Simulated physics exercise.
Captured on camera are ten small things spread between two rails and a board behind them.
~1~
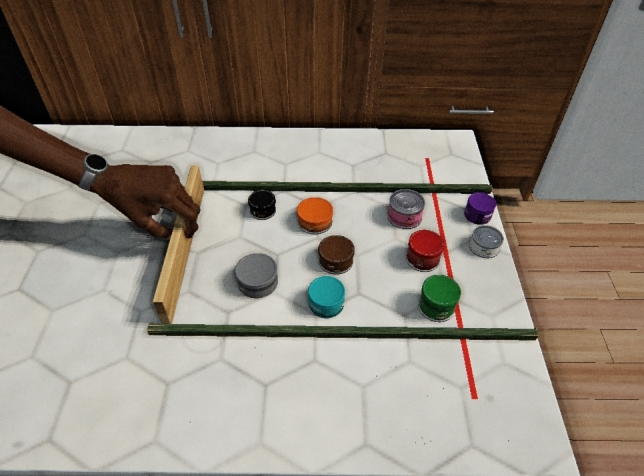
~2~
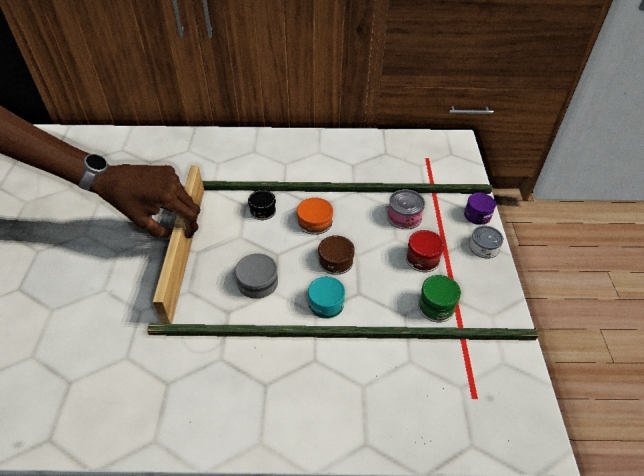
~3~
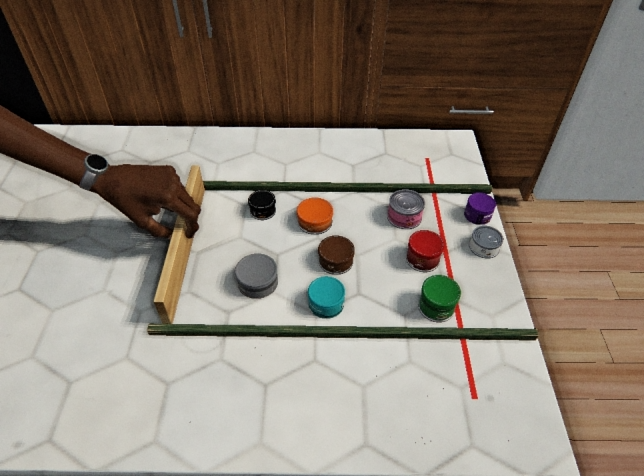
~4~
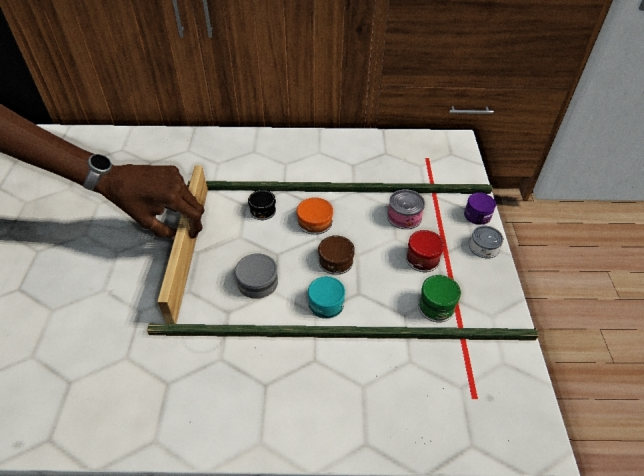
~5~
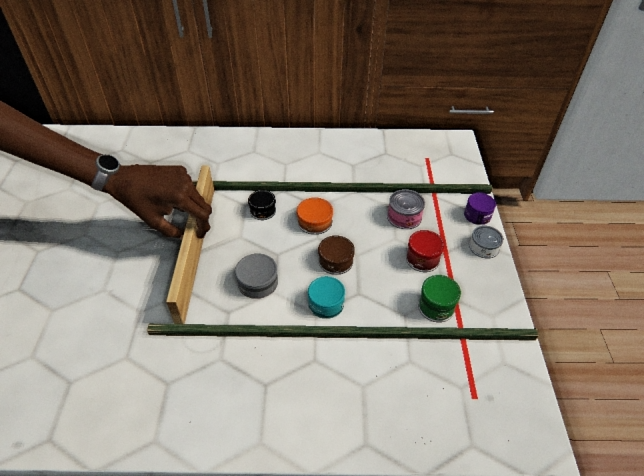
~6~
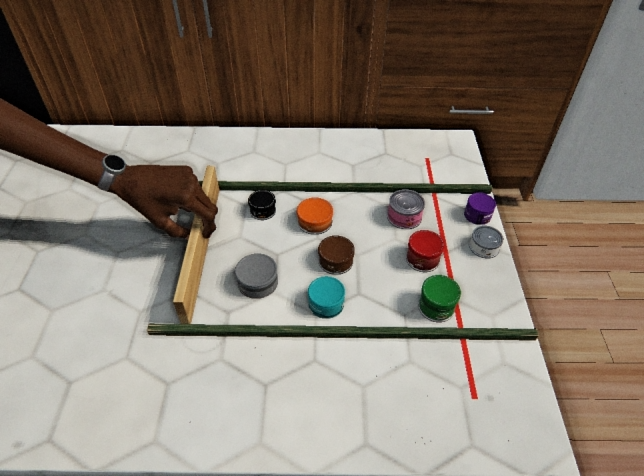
A hand in a wristwatch held a wooden board upright between two dark green rails, then slid it slightly to the right, while the ten colourful little containers and the red tape stayed still.
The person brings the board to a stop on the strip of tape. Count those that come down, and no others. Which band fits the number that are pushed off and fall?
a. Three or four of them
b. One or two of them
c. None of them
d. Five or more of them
(b) One or two of them.
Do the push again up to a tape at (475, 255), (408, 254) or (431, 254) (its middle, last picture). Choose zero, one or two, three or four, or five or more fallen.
First 5 or more, then none, and last not one.
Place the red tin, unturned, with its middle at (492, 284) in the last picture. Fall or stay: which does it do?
From that start, the object then is safe.
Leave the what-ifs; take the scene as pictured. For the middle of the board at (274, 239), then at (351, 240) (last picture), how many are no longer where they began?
At the one place 3, at the other 5.
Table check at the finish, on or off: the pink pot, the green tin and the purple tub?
The pink pot stays put; the green tin stays put; the purple tub comes off.
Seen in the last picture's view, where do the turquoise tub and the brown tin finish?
In the last picture the turquoise tub sits around (479, 311) and the brown tin around (465, 249).
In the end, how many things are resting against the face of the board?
5 in contact.
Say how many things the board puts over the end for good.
The total comes to 1.
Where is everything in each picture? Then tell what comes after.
The first picture shows purple tub (480, 209); white tin (486, 242); green tin (439, 299); board (182, 238); tape (446, 255).
The second picture shows white tin (486, 242); brown tin (336, 255).
The third picture shows green tin (439, 299); turquoise tub (326, 297).
The fourth picture shows purple tub (480, 209); black tin (262, 205).
The fifth picture shows white tin (486, 242); pink pot (406, 210).
The sixth picture shows purple tub (480, 209); white tin (486, 242); green tin (439, 299); board (199, 239); tape (446, 255).
Early on, none off yet; purple tub at rest near (480, 209); white tin at rest near (486, 242); green tin at rest near (439, 299).
Finally, the number that fall off is one or two; lost, purple tub.
